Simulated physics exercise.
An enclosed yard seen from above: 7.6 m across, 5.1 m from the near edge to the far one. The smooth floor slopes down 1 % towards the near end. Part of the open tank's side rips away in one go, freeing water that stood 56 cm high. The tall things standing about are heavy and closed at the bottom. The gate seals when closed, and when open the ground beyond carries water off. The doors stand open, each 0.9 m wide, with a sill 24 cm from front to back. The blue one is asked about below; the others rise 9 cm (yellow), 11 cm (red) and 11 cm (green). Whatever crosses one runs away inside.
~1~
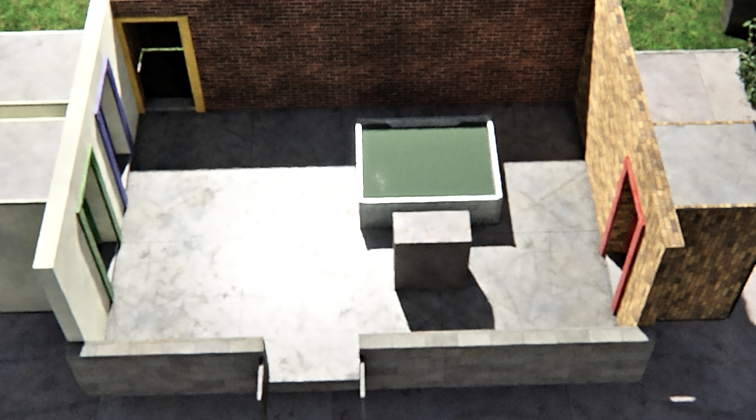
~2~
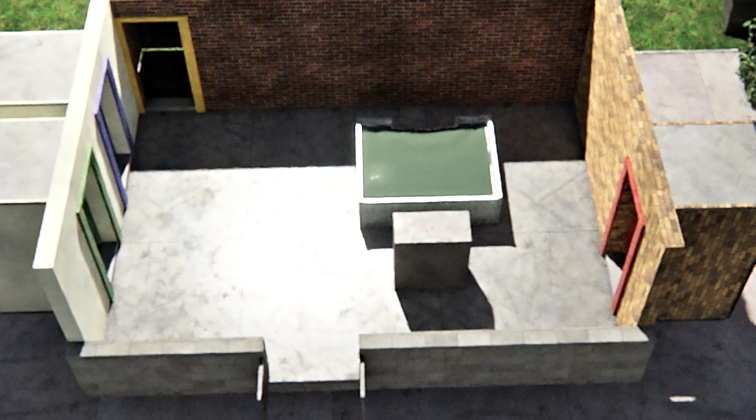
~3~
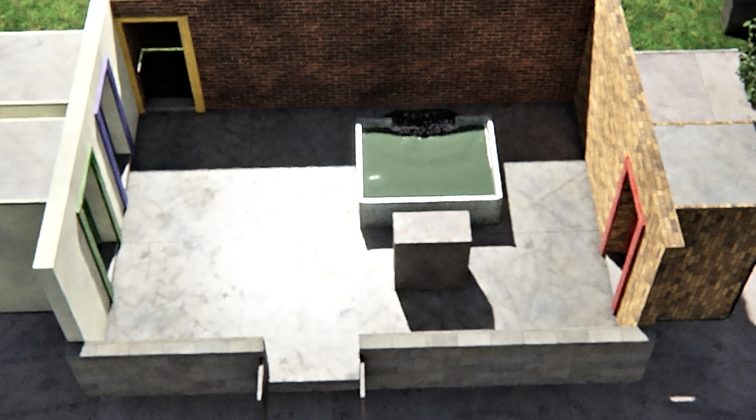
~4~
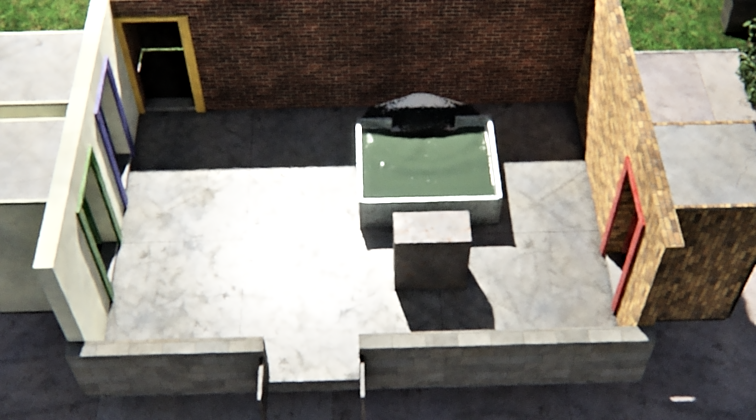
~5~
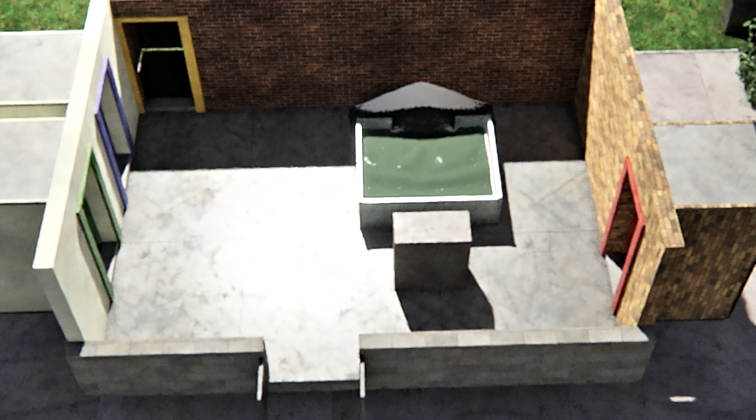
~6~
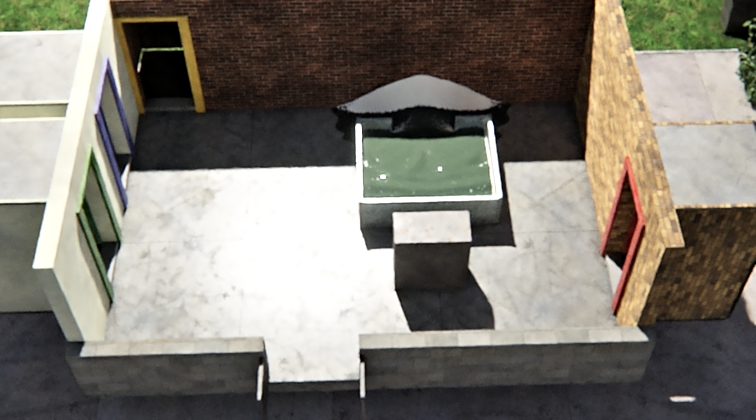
A walled yard with a pale, sunlit floor and a brick back wall is seen from above by a still camera. A white-rimmed tank of green water stands right of centre behind a grey block, with yellow and blue doorways at left, green nearer, and red at right. Water breaks out of the tank's far side and fans outward in a dark, glossy sheet, while the green surface ripples.
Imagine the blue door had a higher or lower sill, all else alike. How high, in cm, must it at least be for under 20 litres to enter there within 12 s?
It would have to be roughly 8.5 cm high.
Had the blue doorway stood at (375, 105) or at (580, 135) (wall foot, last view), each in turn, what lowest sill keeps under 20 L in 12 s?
Roughly 28 and 19 cm.
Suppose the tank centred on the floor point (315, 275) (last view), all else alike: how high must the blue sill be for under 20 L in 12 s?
About 7.0 cm.
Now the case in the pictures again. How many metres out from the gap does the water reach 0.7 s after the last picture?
Roughly 3.0 m.
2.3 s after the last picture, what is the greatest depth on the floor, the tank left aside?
Roughly 24 cm.
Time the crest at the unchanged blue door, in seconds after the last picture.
Near 2.0 s.
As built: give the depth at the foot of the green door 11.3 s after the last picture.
Roughly 7.5 cm deep.
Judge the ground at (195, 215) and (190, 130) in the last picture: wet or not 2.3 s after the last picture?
In turn: Wet, flooded.
Then, 0.7 s after the last picture water covers 15 % of the floor, deepest (44 cm) near (419, 115); it has not reached the blue door.
Then, 2.3 s after the last picture water covers 50 % of the floor, deepest (24 cm) near (573, 103); 13 cm at the blue door, 0 litres in over its 14 cm sill.
Then, 11.3 s after the last picture water covers 100 % of the floor, deepest (10 cm) near (101, 371); 3 cm at the blue door, 1 litre in over its 14 cm sill.
At the blue door as built, the water peaked near 16 cm, 2.1 s after the last picture.
Run again over the same 12 s with other heights there, 45 litres in over 6.5 cm, 9 litres over 10.5 cm. The limit of 20 litres is kept from about 8.5 cm up.
